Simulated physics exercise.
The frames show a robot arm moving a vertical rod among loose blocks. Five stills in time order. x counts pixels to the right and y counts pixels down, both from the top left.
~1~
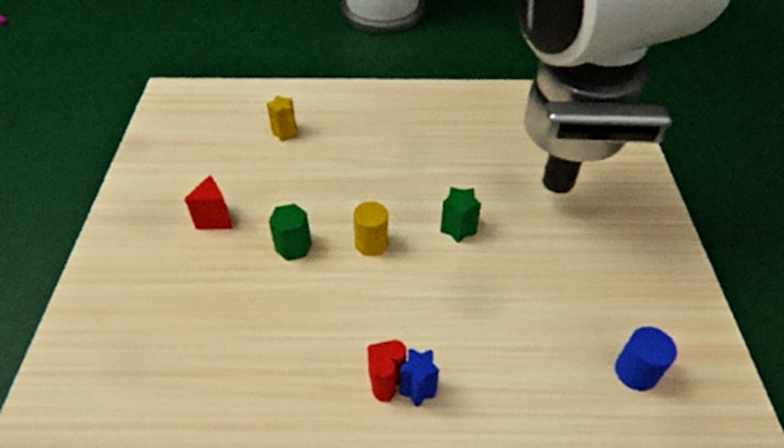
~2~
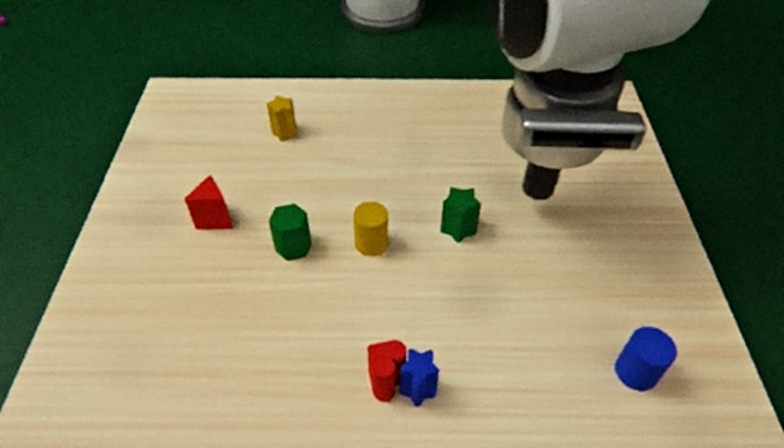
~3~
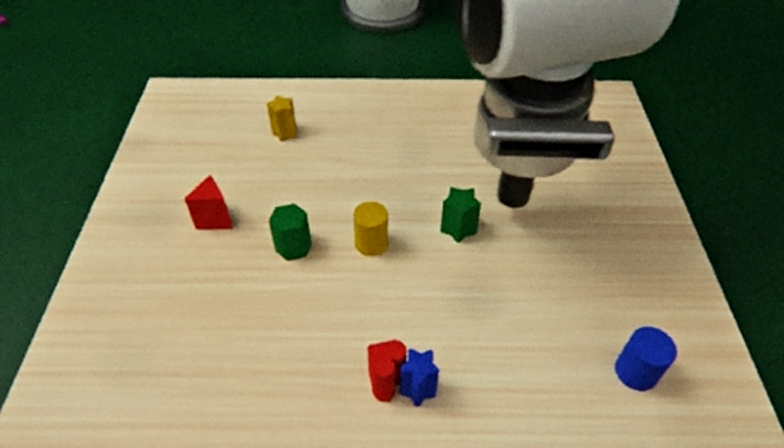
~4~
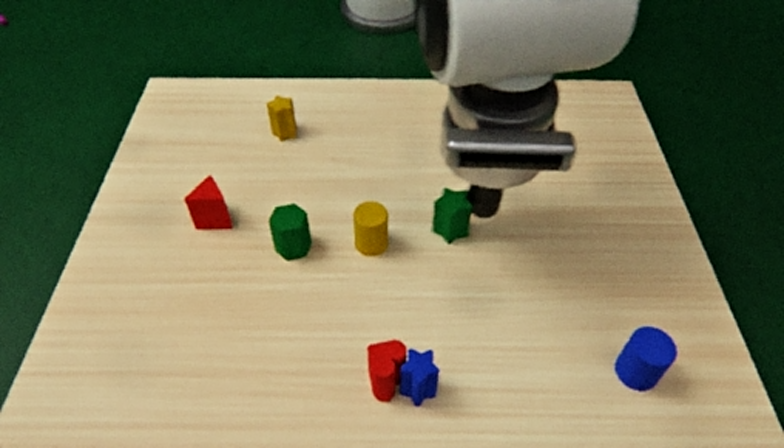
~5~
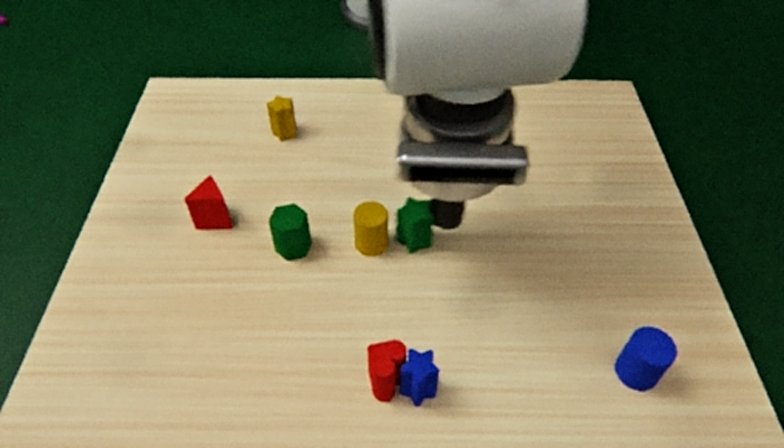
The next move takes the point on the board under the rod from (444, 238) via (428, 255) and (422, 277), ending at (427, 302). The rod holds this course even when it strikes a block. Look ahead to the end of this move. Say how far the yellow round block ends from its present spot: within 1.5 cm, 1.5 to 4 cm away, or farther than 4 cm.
It shifts under 1.5 cm.
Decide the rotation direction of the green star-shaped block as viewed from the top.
Overhead view: Clockwise.
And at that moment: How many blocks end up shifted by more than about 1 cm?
When the path ends, I think you'll find one block out of place by more than 1 cm.
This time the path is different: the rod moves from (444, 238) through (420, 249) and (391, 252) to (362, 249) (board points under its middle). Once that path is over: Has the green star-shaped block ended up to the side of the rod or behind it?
No, that is not what happens.
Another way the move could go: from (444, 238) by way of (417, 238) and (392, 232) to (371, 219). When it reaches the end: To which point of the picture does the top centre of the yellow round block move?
(321, 216)
The first path, step by step. Halfway along, rod (425, 248); yellow round block (365, 213); green star-shaped block (400, 217), turned 35° clockwise.
At the end, rod (429, 284); yellow round block (365, 213); red heart block still; green star-shaped block (400, 217), turned 35° clockwise.
